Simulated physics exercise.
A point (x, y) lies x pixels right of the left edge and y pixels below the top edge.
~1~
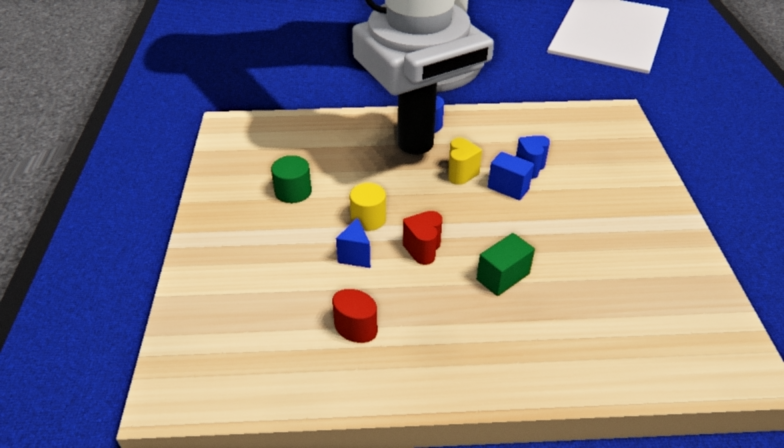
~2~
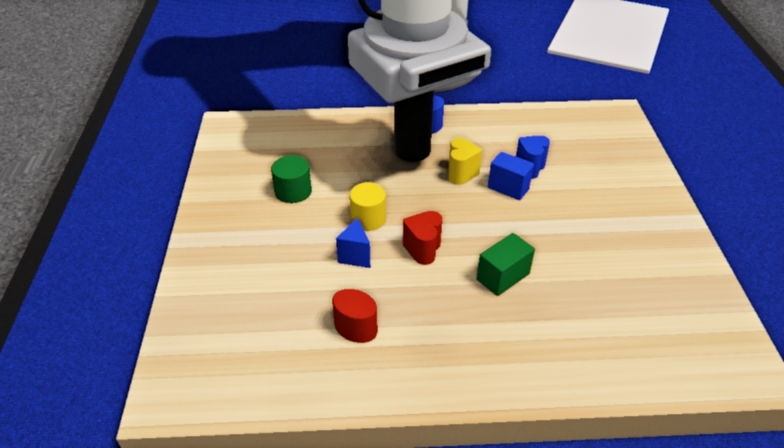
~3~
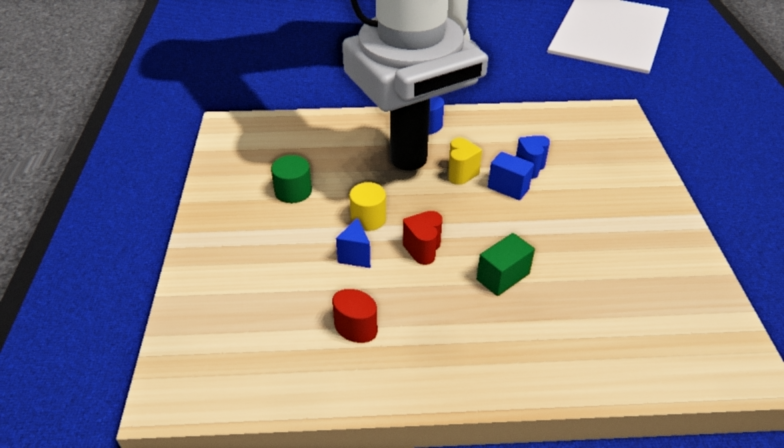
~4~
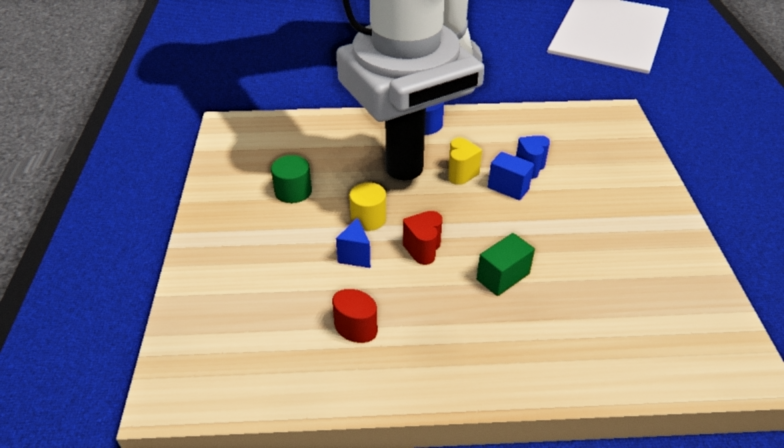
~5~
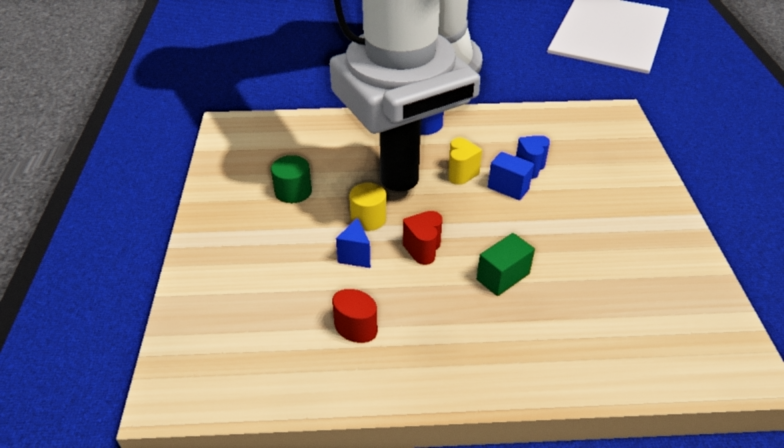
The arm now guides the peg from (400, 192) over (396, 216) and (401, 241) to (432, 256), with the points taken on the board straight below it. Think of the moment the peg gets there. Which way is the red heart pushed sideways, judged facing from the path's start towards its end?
Slides left.
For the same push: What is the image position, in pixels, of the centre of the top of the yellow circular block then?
At roughly (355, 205).
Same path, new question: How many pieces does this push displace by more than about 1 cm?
Total moved: Two.
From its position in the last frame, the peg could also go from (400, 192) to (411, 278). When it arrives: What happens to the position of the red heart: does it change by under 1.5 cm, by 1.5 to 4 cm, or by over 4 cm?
Verdict: More than 4 cm.
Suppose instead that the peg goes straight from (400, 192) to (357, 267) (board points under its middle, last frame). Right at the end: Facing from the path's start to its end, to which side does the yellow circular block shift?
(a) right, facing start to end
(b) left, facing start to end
It's a.
The first path, step by step. One third of the way, peg at (396, 203); yellow circular block at (360, 201).
Two thirds of the way, peg at (401, 228); yellow circular block at (355, 205); red heart at (434, 229), turned 30° anticlockwise.
At the end, peg at (433, 244); blue three-sided block not moved; yellow circular block at (355, 205); red heart at (468, 245), turned 35° anticlockwise; green oblong at (511, 252).
